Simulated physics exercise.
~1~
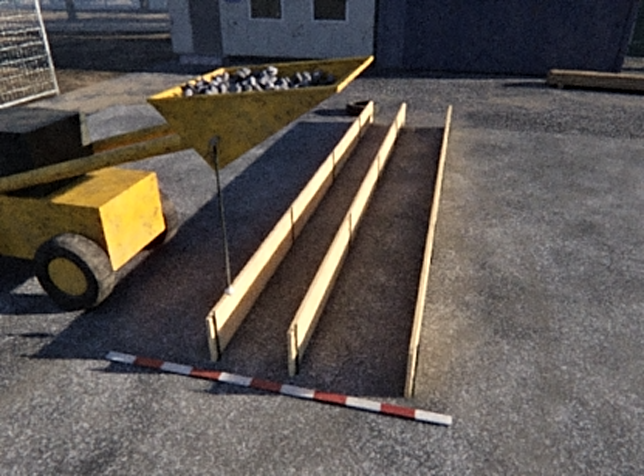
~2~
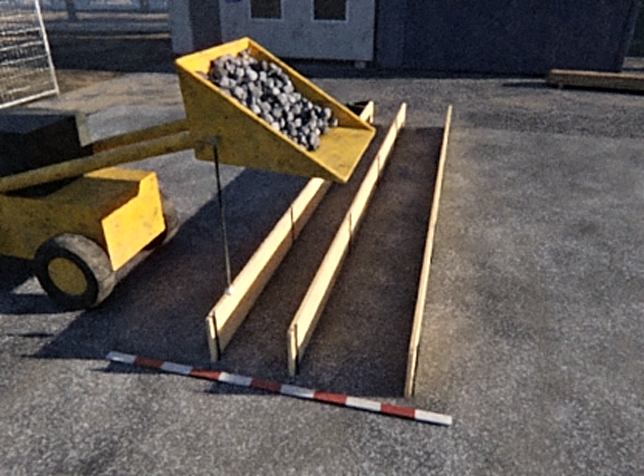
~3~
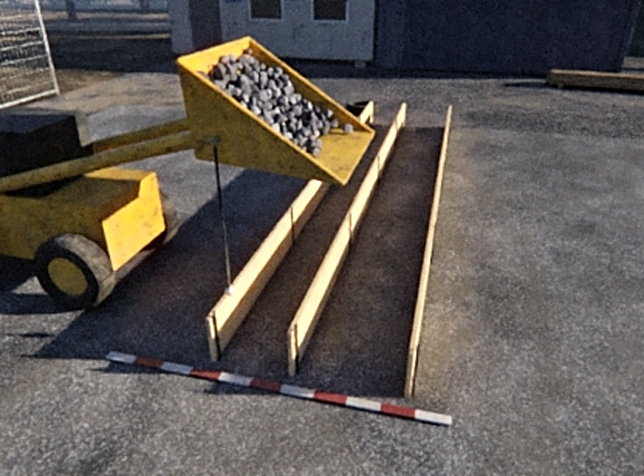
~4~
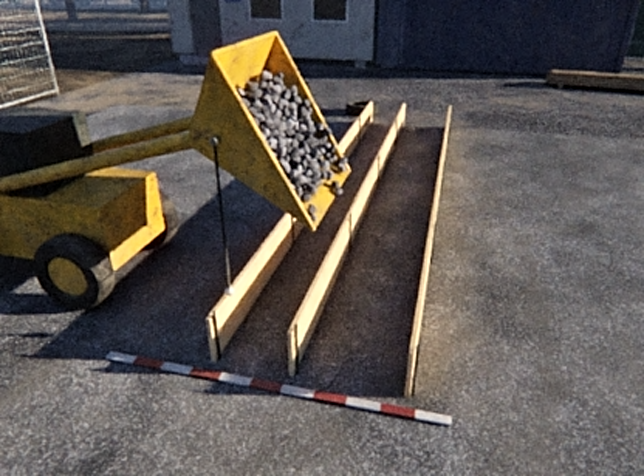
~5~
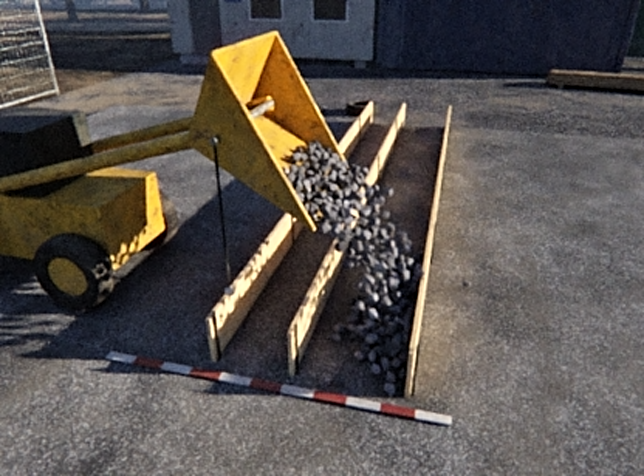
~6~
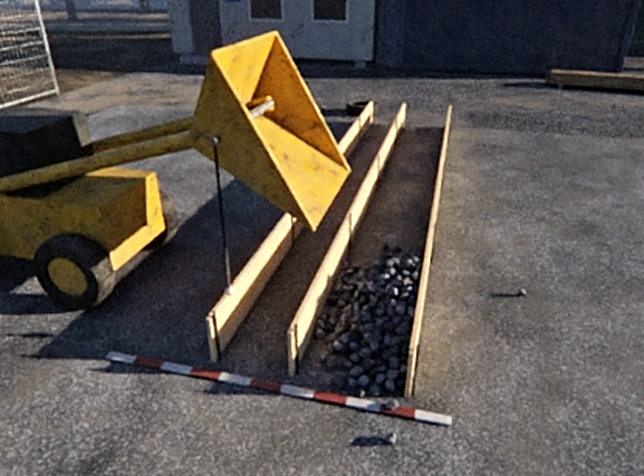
A paved yard in front of a dark building is seen from above at an angle. At left, a yellow loader holds a yellow bucket heaped with grey stones over three long wooden planks, with a red and white striped staff lying across their near ends. The bucket tips forward toward the right and pauses, the stones still inside. It then tips more steeply, and the stones pour over its lip into the bay between the middle and right planks. Finally the bucket hangs empty and the stones lie piled in that right-hand bay, the left bay bare, with a few strays outside.
